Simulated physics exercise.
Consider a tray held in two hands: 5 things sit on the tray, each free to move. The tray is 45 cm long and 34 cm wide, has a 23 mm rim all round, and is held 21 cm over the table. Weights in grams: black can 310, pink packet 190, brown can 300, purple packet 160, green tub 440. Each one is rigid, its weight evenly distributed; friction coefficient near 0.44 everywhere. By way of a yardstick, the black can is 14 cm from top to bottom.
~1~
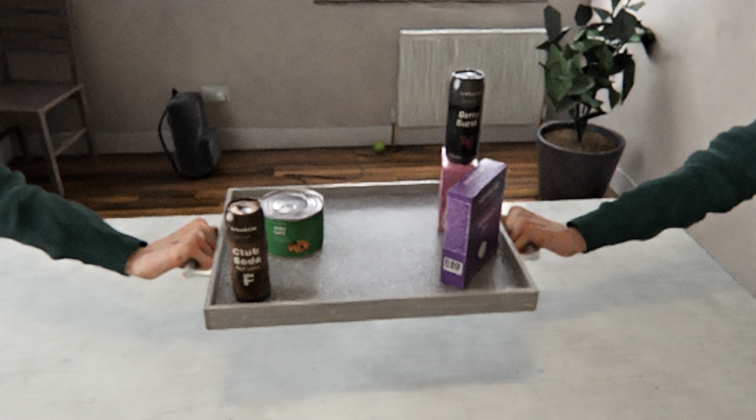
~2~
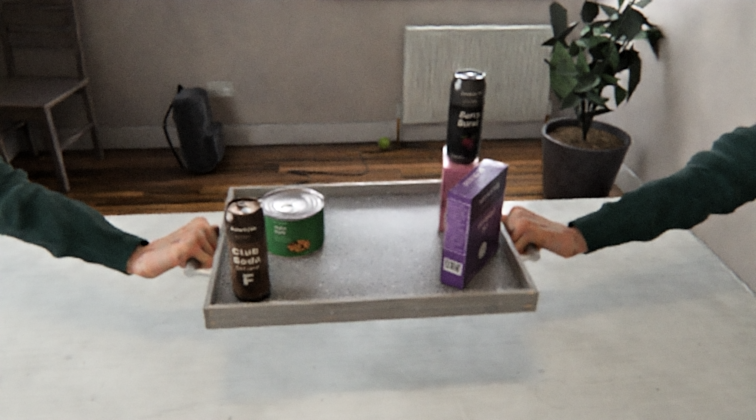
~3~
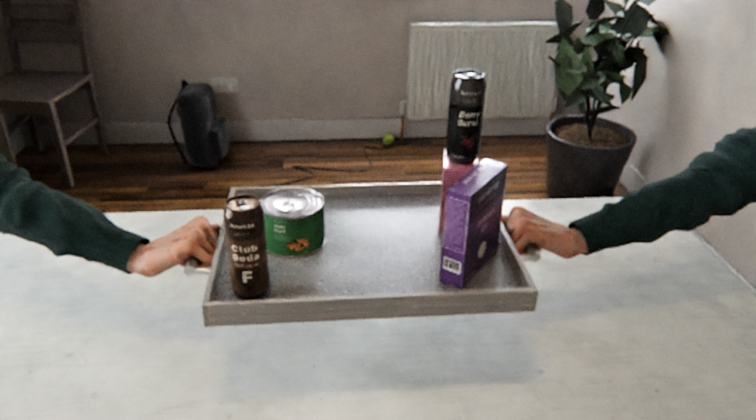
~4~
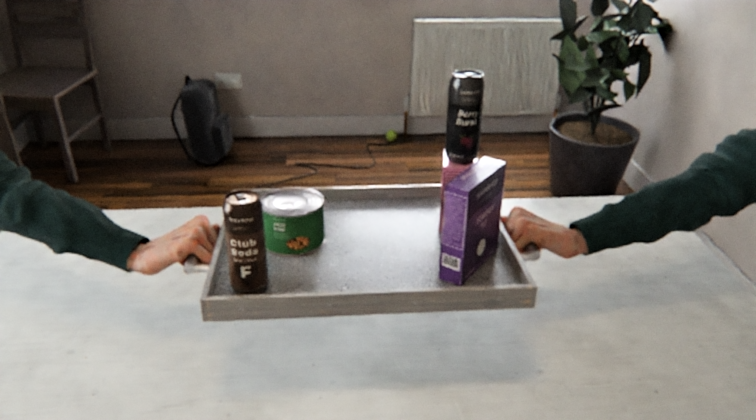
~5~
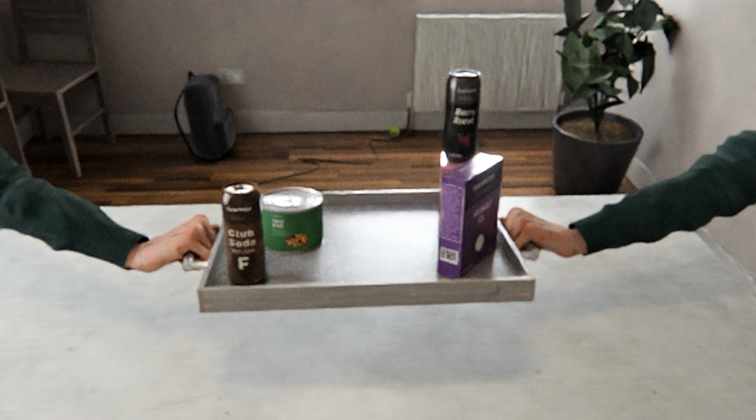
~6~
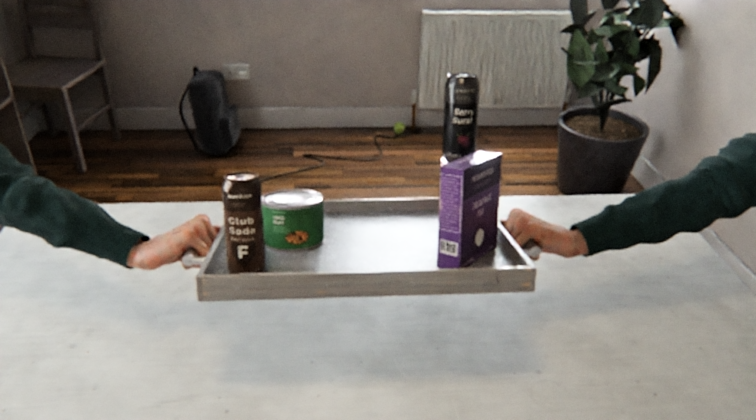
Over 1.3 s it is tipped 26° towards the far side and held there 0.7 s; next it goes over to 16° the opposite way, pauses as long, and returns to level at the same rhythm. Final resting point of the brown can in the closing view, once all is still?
Roughly (256, 201).
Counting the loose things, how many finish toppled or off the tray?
4.
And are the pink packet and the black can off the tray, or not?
Result: Pink packet goes out of bounds, black can goes out of bounds.
Then, 0.70 s on from there, tray at 26°, far edge down; black can and pink packet now off the tray; brown can on its side near (247, 227); purple packet 44° off its base.
Then, 1.90 s on from there, tray at 9°, far edge down; brown can on its side near (256, 208); purple packet on its side; green tub moved 10 cm.
In the end, off the tray, black can and pink packet; toppled on the tray, brown can and purple packet; not toppled but over 5 cm from the start, green tub. In the last view, brown can near (256, 201).
